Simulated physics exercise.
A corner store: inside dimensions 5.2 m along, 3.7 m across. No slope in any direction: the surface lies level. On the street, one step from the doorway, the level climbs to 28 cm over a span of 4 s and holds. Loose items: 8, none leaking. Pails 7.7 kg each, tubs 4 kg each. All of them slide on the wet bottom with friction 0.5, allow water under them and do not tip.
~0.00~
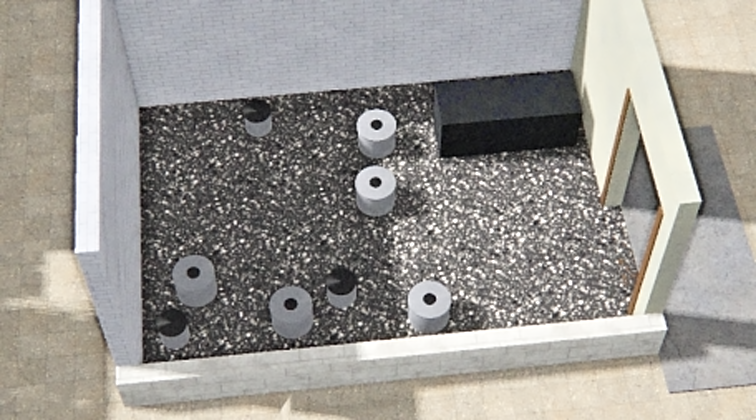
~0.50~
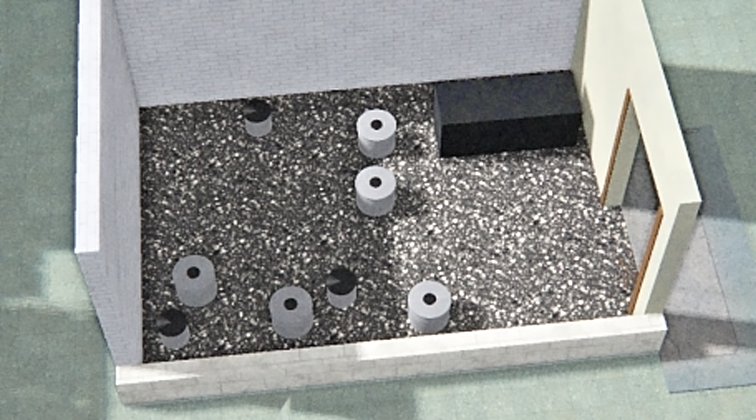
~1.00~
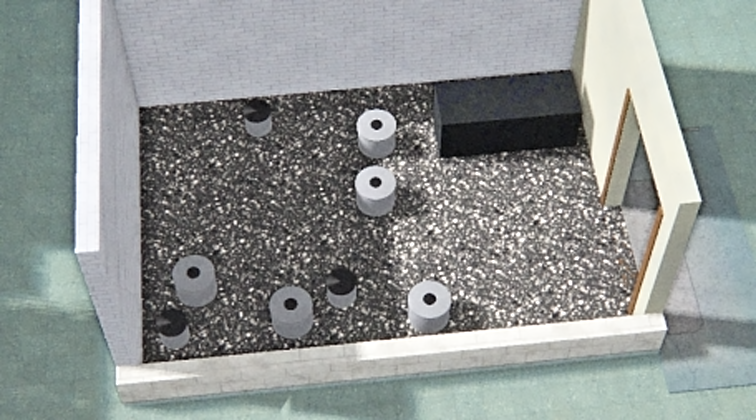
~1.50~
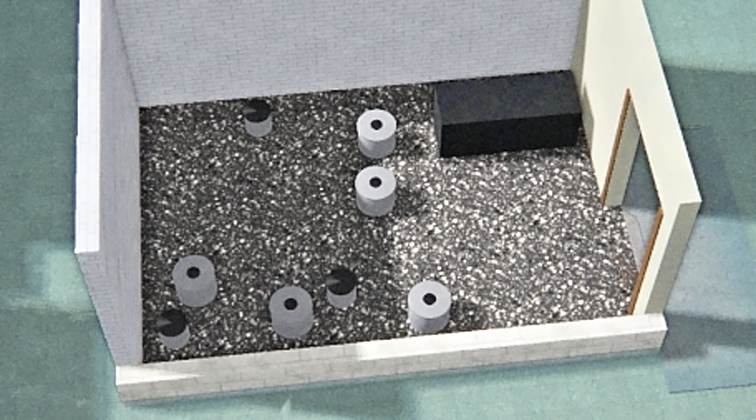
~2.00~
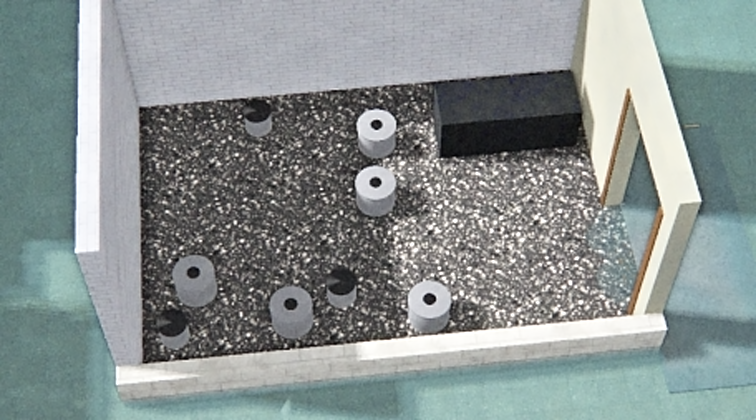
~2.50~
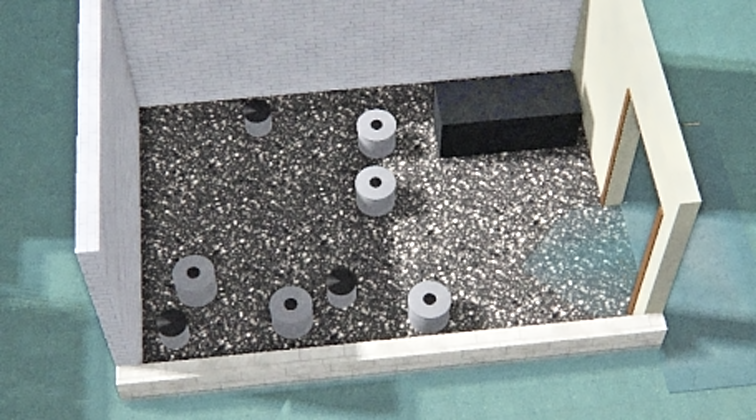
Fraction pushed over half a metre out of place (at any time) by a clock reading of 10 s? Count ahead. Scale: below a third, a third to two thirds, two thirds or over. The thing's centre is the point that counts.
Going by this, the fraction will be in the top third.
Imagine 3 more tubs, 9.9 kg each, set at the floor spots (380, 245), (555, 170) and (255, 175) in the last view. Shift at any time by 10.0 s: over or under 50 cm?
Above the limit, then inside the limit, then above the limit.
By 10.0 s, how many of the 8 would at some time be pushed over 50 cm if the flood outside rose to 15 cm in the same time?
It would come to 3 of them.
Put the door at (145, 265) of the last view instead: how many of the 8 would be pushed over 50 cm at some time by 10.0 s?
Count: 6.
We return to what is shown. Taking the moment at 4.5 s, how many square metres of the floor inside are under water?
About 8.5 m2 is covered.
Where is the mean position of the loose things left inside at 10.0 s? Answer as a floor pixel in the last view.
Around (267, 174).
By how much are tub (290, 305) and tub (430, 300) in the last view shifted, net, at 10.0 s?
The first is 250 cm from its start, the second 200 cm.
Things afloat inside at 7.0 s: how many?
At that time, 6.
After 3.5 s 0 of 8 are over 50 cm from their spots; 0 afloat.
After 4.5 s 1 of 8 are over 50 cm from their spots; 1 afloat.
After 7.0 s 7 of 8 are over 50 cm from their spots; 6 afloat.
After 10.0 s 8 of 8 are over 50 cm from their spots, and 8 have been at some point; 8 afloat.
